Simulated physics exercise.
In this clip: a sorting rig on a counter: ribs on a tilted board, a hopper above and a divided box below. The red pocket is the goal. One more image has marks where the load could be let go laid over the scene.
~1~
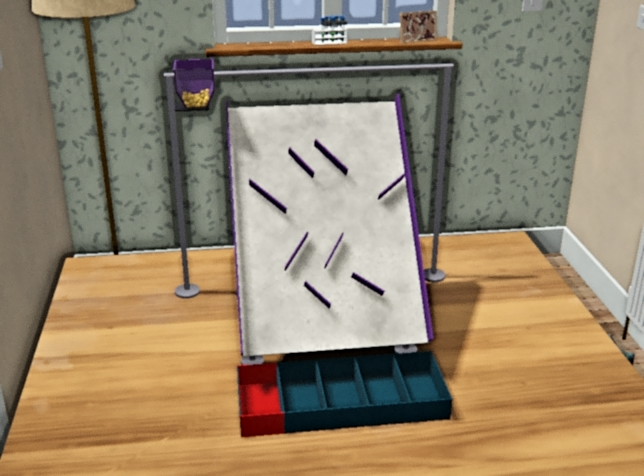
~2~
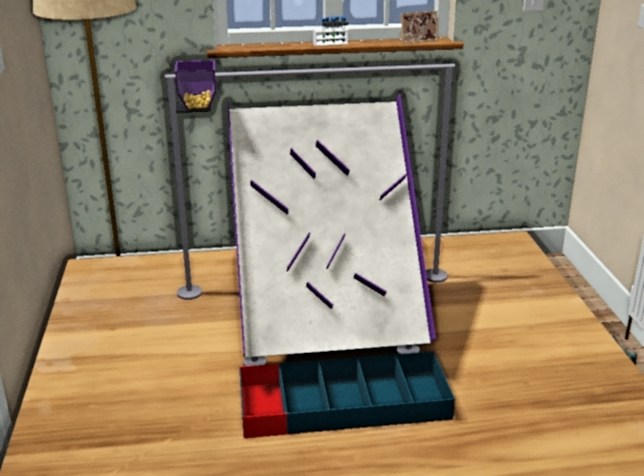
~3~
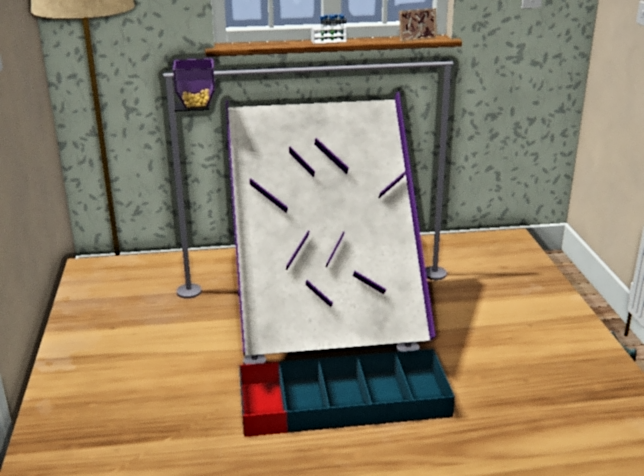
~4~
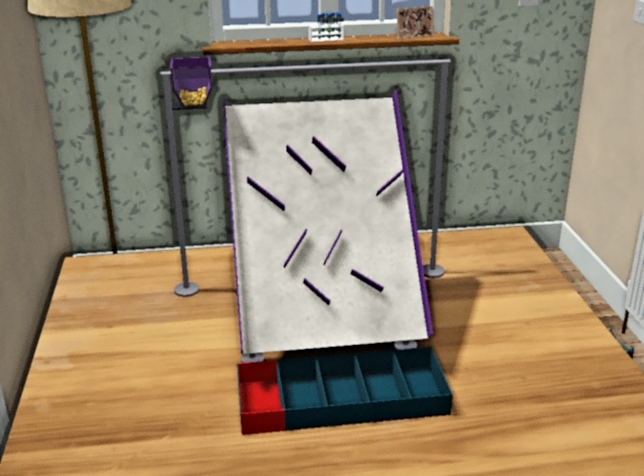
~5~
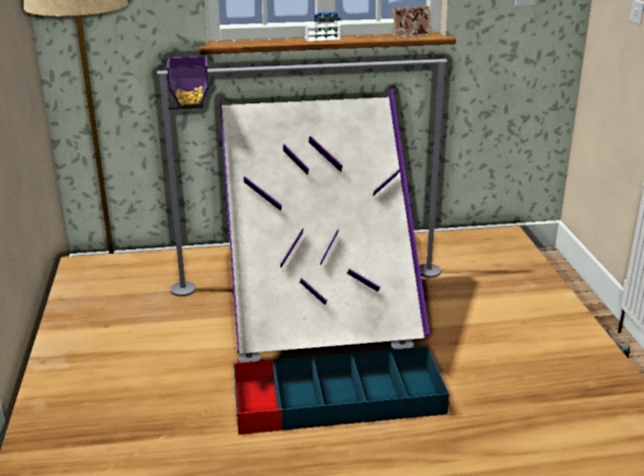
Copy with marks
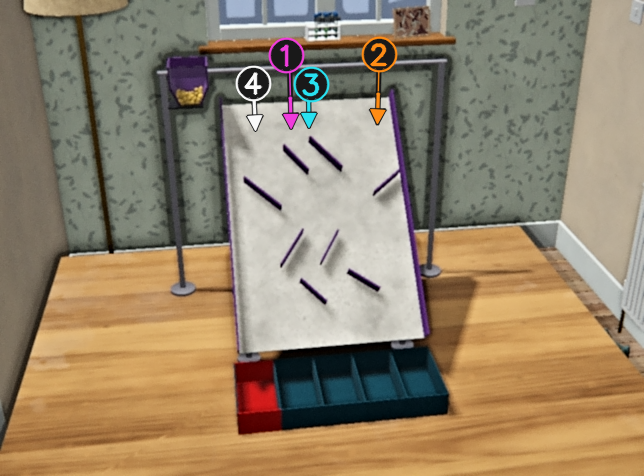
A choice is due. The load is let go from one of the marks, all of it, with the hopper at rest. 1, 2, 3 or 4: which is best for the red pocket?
Mark 4 does it best.
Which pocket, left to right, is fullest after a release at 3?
It is the fifth one.
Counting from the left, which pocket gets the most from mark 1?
The fifth from the left.
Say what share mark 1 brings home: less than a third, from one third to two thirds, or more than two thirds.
Mark 1 gives less than a third.
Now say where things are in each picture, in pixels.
Hopper at (196, 98), puffed corn balls, door shut, in the first frame.
Ribs (291, 148) to (316, 173), (317, 140) to (350, 170), (251, 180) to (288, 209), in the second frame.
Ribs (381, 193) to (405, 171), (287, 266) to (309, 230), (327, 263) to (344, 231), in the third frame.
Ribs (304, 278) to (331, 302), (352, 269) to (384, 288), in the fourth frame.
Red pocket at (260, 420), number 1 of 5 from the left, in the fifth frame.
On the marked copy, mark 1 meets the board at (291, 123); mark 2 meets the board at (377, 118); mark 3 meets the board at (308, 122); mark 4 meets the board at (255, 125).
With 1, a small part in the red pocket, nearly all in other pockets.
With 2, a stray few in the red pocket, most in other pockets, a small part held on the board.
With 3, a stray few in the red pocket, nearly all in other pockets, a stray few outside the box.
With 4, about half in the red pocket, about half in other pockets.
